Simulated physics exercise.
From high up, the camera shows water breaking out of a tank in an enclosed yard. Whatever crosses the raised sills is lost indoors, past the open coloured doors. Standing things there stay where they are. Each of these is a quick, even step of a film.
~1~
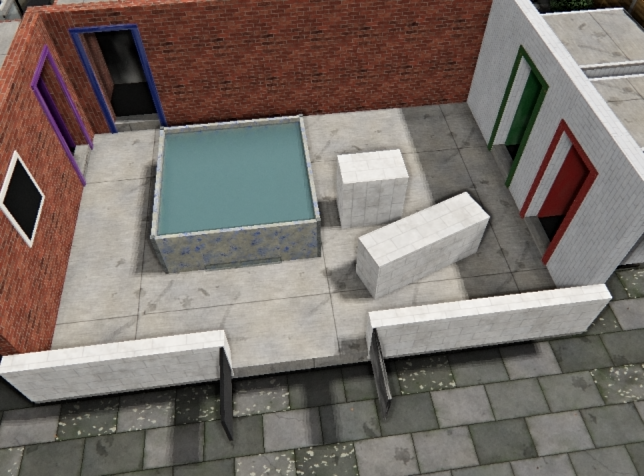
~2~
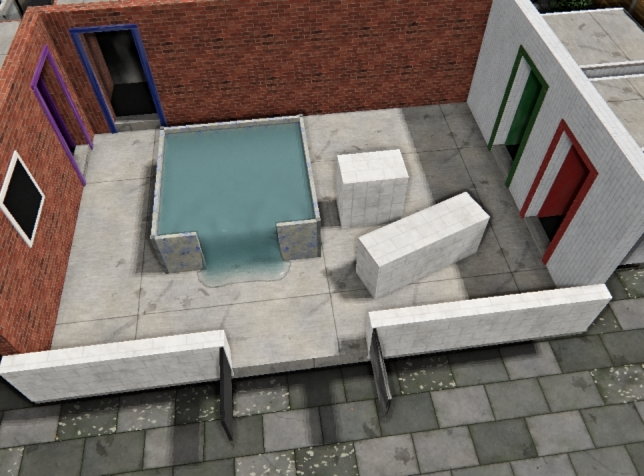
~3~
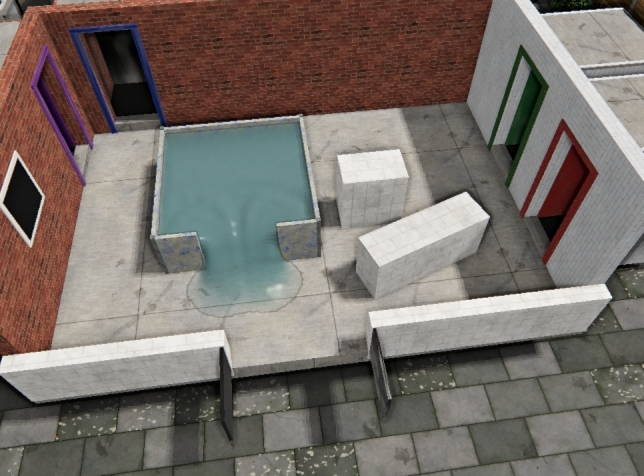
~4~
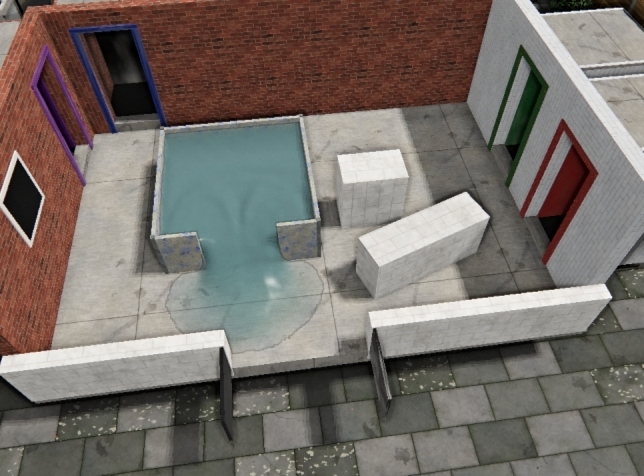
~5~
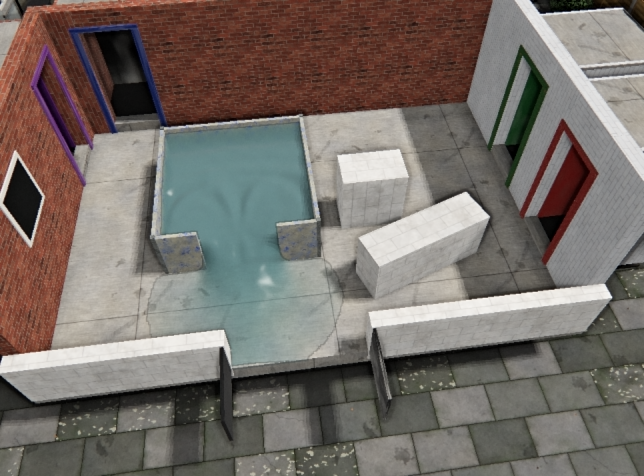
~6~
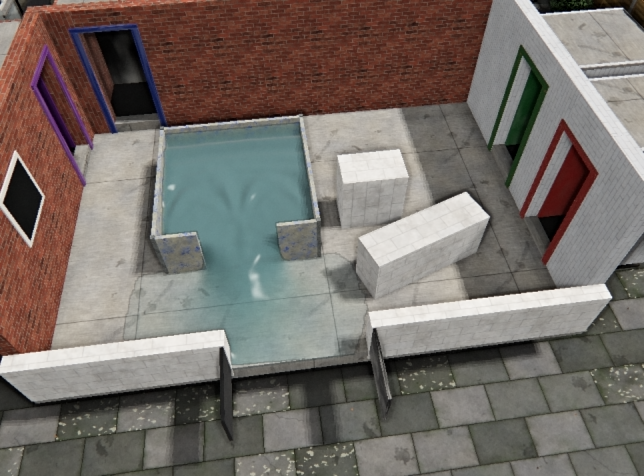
Water burst through a gap in the front wall of a raised tank in a walled yard, spread across the pale paving in a widening pool, and reached the opening between two low white walls.
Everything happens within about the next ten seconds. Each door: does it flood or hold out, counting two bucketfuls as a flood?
Outcome: The purple door swallows an okay amount of water. The blue door swallows an okay amount of water. The green door swallows an okay amount of water. The red door swallows an okay amount of water.
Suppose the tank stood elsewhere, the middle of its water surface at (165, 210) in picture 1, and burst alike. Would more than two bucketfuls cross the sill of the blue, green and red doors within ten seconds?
Taking the doors in order, the blue door crosses the line, the green door remains below and the red door crosses the line.
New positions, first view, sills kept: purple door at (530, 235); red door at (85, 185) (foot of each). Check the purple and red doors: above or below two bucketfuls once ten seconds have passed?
Check - purple door: Comes out below; red door: Comes out above.
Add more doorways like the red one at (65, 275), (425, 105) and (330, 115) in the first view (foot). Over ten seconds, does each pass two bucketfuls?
Taking the new doors in the order given: The first tops it, the second comes up short, the third comes up short.
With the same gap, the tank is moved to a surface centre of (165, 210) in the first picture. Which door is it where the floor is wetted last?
It would be the door marked green.
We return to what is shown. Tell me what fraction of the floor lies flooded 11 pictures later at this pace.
About 25 per cent.
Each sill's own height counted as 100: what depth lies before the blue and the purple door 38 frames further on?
Near 80 and 90 per cent, in that order.
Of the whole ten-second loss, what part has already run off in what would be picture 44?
Somewhere around 80 per cent, I'd say.
A moment on, water covers 20 % of the floor; the purple door not reached, the blue door not reached, the green door not reached, the red door not reached.
Next, water covers 25 % of the floor; the purple door not reached, the blue door not reached, the green door not reached, the red door not reached.
Then, water covers 45 % of the floor; the purple door wet at the sill, nothing in, the blue door wet at the sill, nothing in, the green door not reached, the red door wet at the sill, nothing in.
Later, water covers 60 % of the floor; the purple door wet at the sill, nothing in, the blue door wet at the sill, nothing in, the green door wet at the sill, nothing in, the red door wet at the sill, nothing in.
In the end, water covers 85 % of the floor; the purple door under two buckets in, the blue door wet at the sill, nothing in, the green door wet at the sill, nothing in, the red door wet at the sill, nothing in.
